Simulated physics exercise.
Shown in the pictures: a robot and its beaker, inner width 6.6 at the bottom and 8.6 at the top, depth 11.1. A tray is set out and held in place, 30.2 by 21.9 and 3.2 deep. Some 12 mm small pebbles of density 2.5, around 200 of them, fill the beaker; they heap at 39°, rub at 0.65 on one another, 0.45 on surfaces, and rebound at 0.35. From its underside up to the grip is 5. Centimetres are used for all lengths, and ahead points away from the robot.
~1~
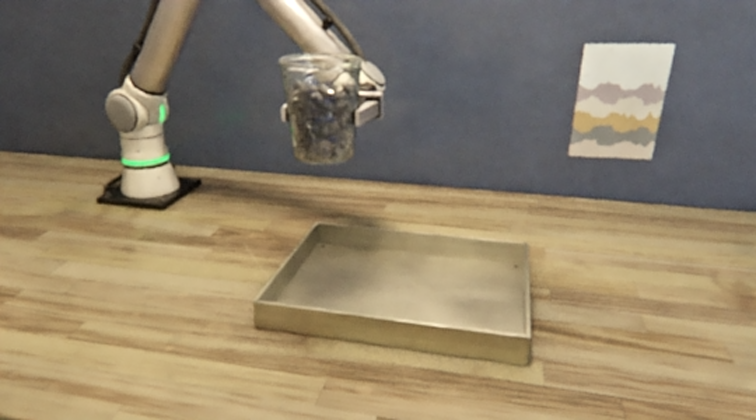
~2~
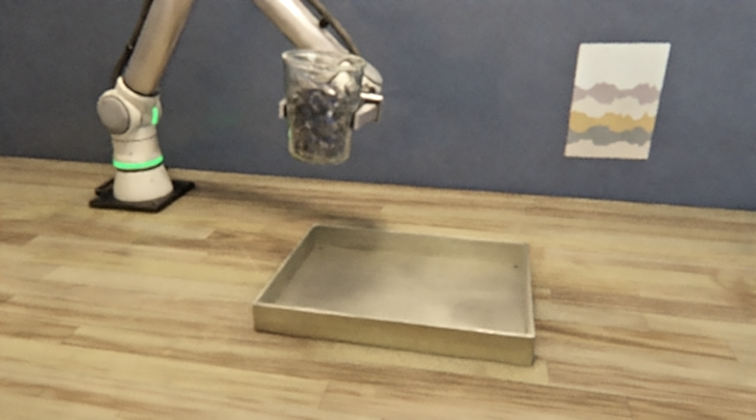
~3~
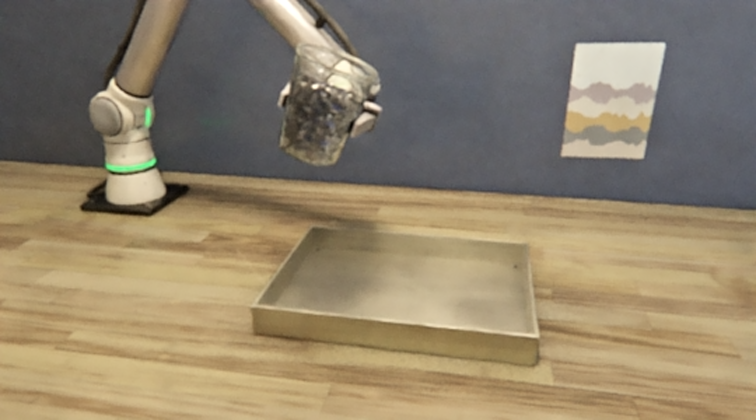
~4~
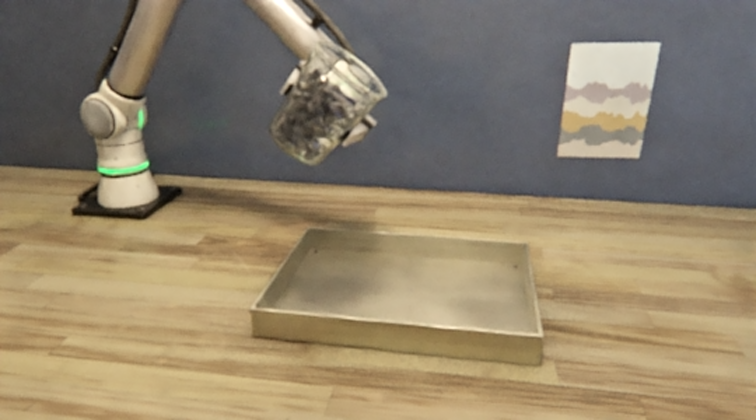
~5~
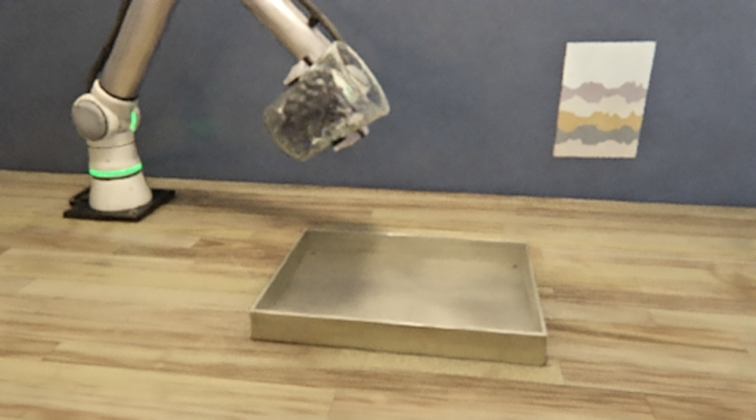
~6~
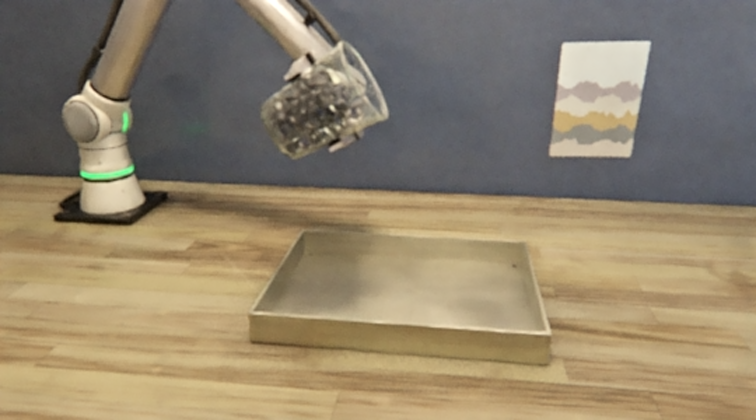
Above a shallow metal tray, a robot arm steadily tilts a clear beaker of small pieces.
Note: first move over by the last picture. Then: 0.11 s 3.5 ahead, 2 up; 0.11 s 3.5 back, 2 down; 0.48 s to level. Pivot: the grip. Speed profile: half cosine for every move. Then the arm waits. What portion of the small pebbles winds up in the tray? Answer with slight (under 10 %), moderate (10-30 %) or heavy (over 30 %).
Moderate.
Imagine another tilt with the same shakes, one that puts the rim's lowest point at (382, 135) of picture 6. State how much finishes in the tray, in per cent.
Around 50 in a hundred.
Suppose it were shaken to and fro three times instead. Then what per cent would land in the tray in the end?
Approx. 40 per cent.
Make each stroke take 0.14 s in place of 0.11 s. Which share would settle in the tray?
Estimate for that case: 5 %.
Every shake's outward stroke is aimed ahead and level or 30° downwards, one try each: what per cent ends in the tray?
First try some 10 %, second try some 0 %.
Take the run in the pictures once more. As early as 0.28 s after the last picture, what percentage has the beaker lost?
Share gone by then: Close to 15 %.
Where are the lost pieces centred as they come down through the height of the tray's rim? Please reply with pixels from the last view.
Around (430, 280).
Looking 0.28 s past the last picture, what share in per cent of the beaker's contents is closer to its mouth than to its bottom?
Share in the mouth half: About 50 %.
Then, 0.28 s after the last picture, tilted 57° forward, highest piece 26 above the table; 169 in the beaker, 29 in flight or on a rim.
Then, 0.56 s after the last picture, tilted 12° forward, highest piece 29 above the table; 165 in the beaker, 33 in the tray.
Then, 0.90 s after the last picture, level, highest piece 28 above the table; 165 in the beaker, 33 in the tray.
Then, 1.95 s after the last picture, level, highest piece 28 above the table; 165 in the beaker, 33 in the tray.
Final count, 165 in the beaker, 33 in the tray. That is 17 % in the tray.
